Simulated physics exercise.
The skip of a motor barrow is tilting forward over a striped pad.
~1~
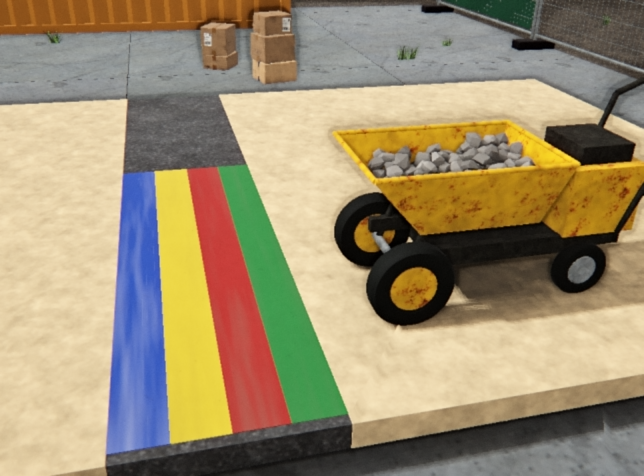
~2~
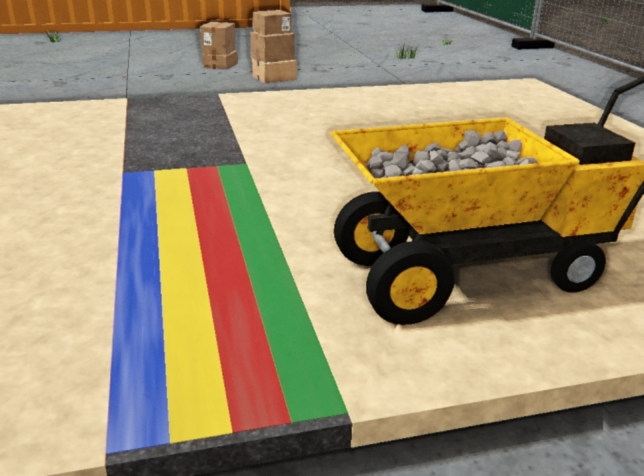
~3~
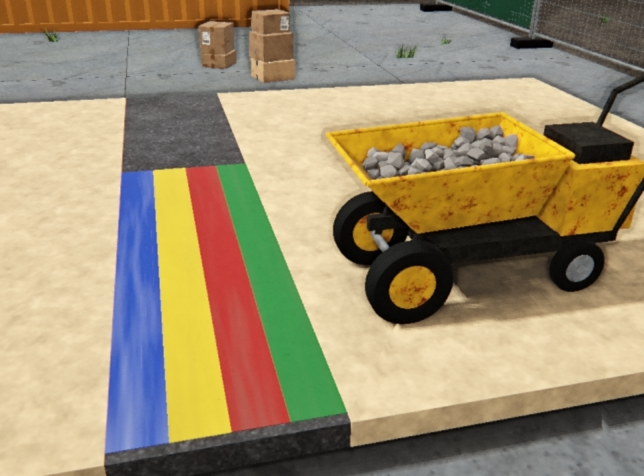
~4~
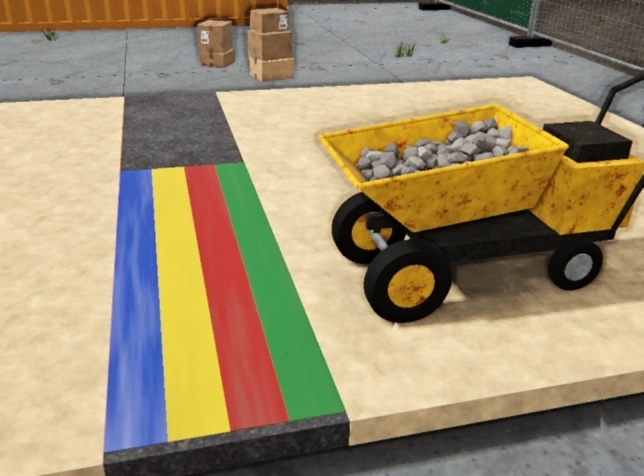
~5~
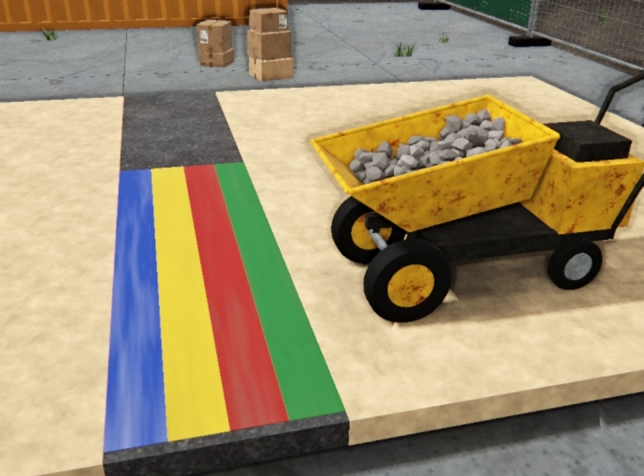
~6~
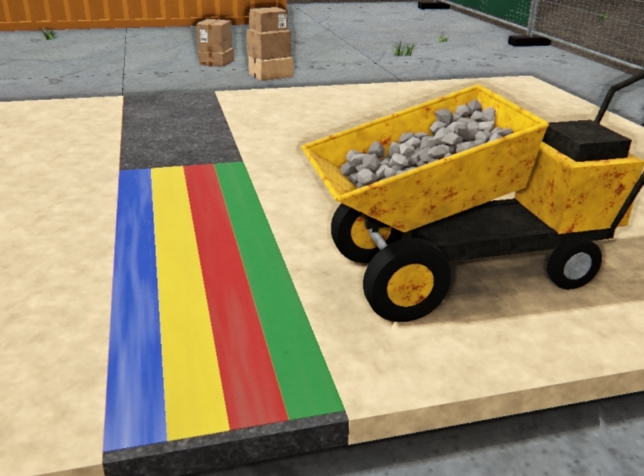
A rusty yellow motor barrow loaded with grey broken stones stands on the right of a pale, sandy-coloured slab in a paved yard, seen from slightly above. To its left lies a pad striped blue, yellow, red and green, with cardboard boxes, an orange container and fencing behind. The skip starts level, then tilts gradually forward to the left, while the wheels stay put and the view barely shifts.
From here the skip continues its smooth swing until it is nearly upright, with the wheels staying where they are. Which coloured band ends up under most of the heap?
The red one.
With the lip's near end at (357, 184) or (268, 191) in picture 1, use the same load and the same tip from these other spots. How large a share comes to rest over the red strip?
About 30 per cent for the first spot and about 0 per cent for the second.
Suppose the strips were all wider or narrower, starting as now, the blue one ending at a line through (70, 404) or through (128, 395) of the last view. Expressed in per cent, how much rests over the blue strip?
The first painting gives around 0 per cent, the second around 10 per cent.
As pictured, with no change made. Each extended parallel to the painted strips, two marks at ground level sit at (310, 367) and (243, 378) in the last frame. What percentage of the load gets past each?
Near 80 % and near 50 %, in that order.
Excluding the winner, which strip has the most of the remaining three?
It is the yellow strip.
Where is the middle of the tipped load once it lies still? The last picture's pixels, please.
Last view, centre at rest - approx. (215, 303).
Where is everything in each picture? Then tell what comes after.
Lip of the skip at (375, 182), level; top of the load at (483, 159), broken stones; green strip at (303, 367); red strip at (250, 375); yellow strip at (195, 383); blue strip at (138, 391), in the first frame.
Lip of the skip at (373, 182), level; top of the load at (481, 157), in the second frame.
Lip of the skip at (367, 184), tipped barely; top of the load at (487, 147), in the third frame.
Lip of the skip at (359, 187), tipped a little; top of the load at (488, 147), in the fourth frame.
Lip of the skip at (349, 192), tipped a little; top of the load at (481, 140), in the fifth frame.
Lip of the skip at (338, 199), tipped clearly; top of the load at (471, 132); green strip at (300, 364); red strip at (247, 372); yellow strip at (192, 380); blue strip at (135, 389), in the sixth frame.
Soon after the last picture, skip tipped steeply; all in the skip.
A little later, skip tipped right over; about two thirds in the skip; a small part over the green strip; about a quarter over the red strip; a small part over the yellow strip; a stray few over the blue strip.
Later still, skip tipped right over; about a quarter in the skip; a small part over the green strip; about a third over the red strip; about a quarter over the yellow strip; a small part over the blue strip; a small part off the paint.
At rest, skip tipped right over; about a quarter in the skip; a small part over the green strip; about a third over the red strip; about a quarter over the yellow strip; a small part over the blue strip; a small part off the paint.
